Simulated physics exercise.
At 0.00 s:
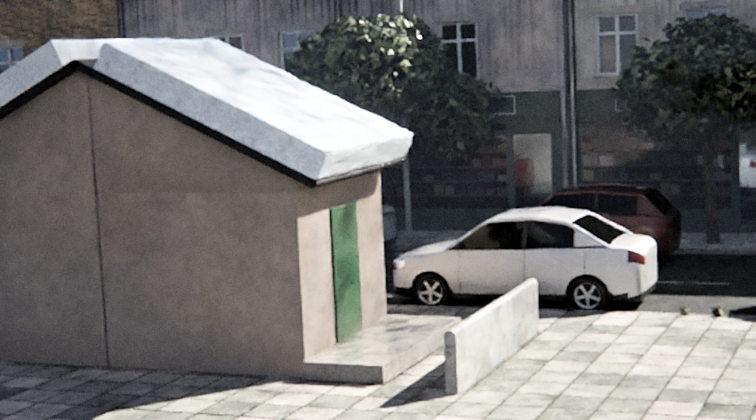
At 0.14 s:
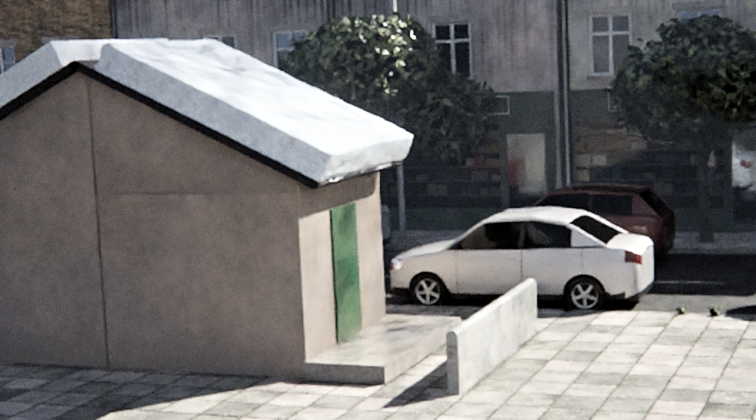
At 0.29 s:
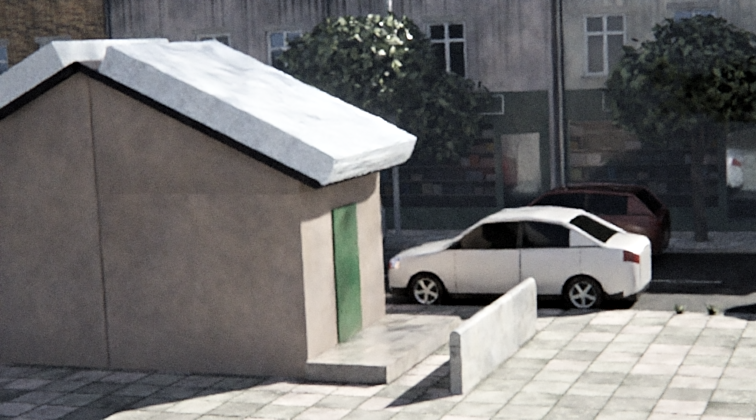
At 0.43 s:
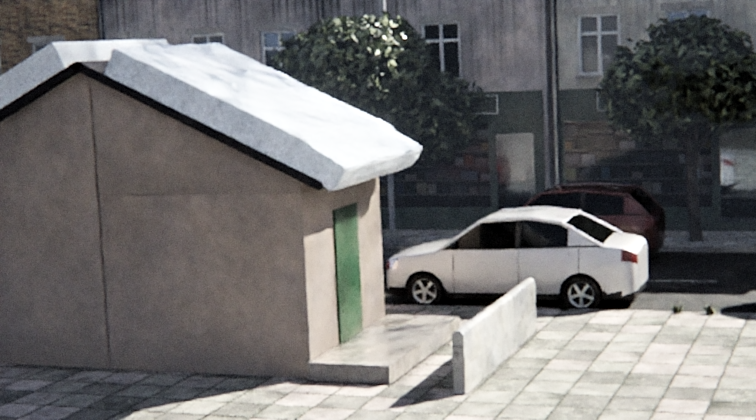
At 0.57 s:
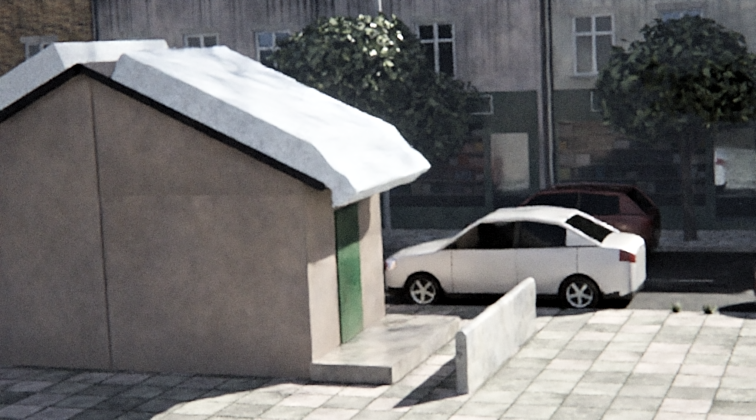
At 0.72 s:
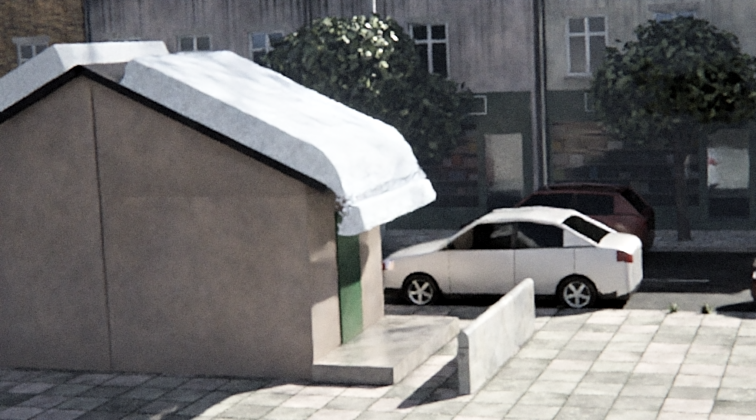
We see a small building with a green door and a white car parked behind it as the thick snow on its roof slides slowly down to the right, then bends and cracks over the eaves above the door.
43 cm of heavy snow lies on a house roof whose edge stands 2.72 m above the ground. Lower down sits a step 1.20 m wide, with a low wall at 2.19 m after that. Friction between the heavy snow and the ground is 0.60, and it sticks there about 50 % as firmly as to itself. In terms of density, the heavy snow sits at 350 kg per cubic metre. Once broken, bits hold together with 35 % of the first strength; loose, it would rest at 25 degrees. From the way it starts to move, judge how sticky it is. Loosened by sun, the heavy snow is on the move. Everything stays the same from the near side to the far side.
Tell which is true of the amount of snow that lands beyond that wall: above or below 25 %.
It comes out below.
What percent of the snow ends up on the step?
It comes to roughly 30 %.
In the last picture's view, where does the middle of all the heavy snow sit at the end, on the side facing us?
(430, 359), roughly.
After 1.13 s, 84 % is still on the roof and 0 % is past the low wall.
After 1.62 s, 61 % is still on the roof and 0 % is past the low wall.
After 2.11 s, 27 % is still on the roof and 0 % is past the low wall.
After 2.60 s, none is still on the roof and 7 % is past the low wall.
After 4.00 s, none is still on the roof and 14 % is past the low wall.
